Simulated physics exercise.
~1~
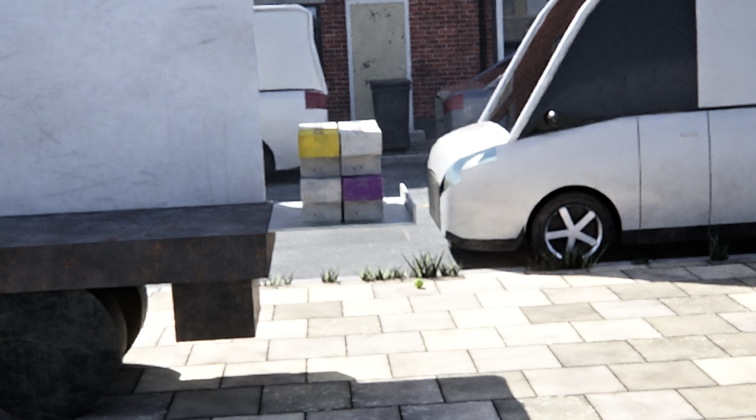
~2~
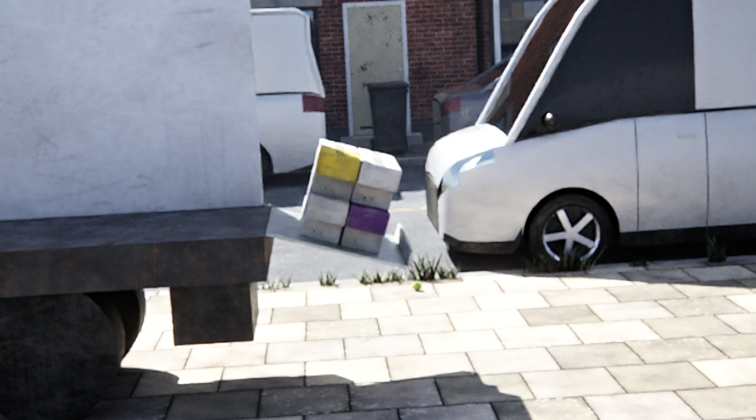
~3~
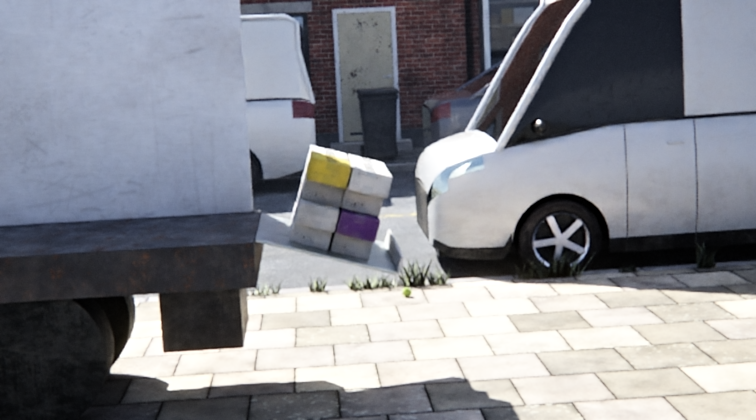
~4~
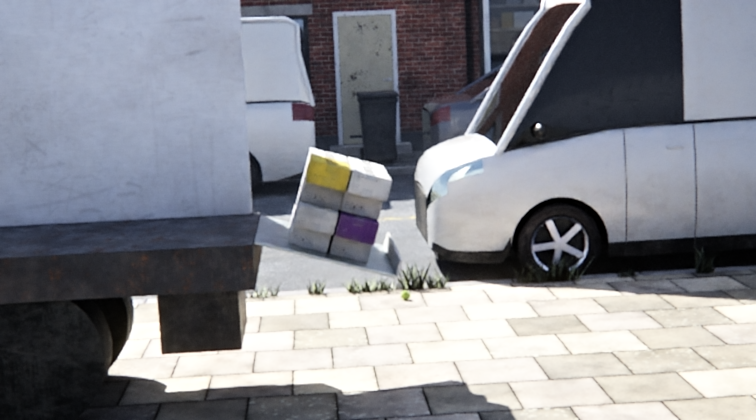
The footage shows a stack of pale boxes, one yellow and one purple, on a level platform between a lorry and a parked white van. The platform tilts down to the right and the stack leans with it, then stays together aboard, resting at the outer lip.
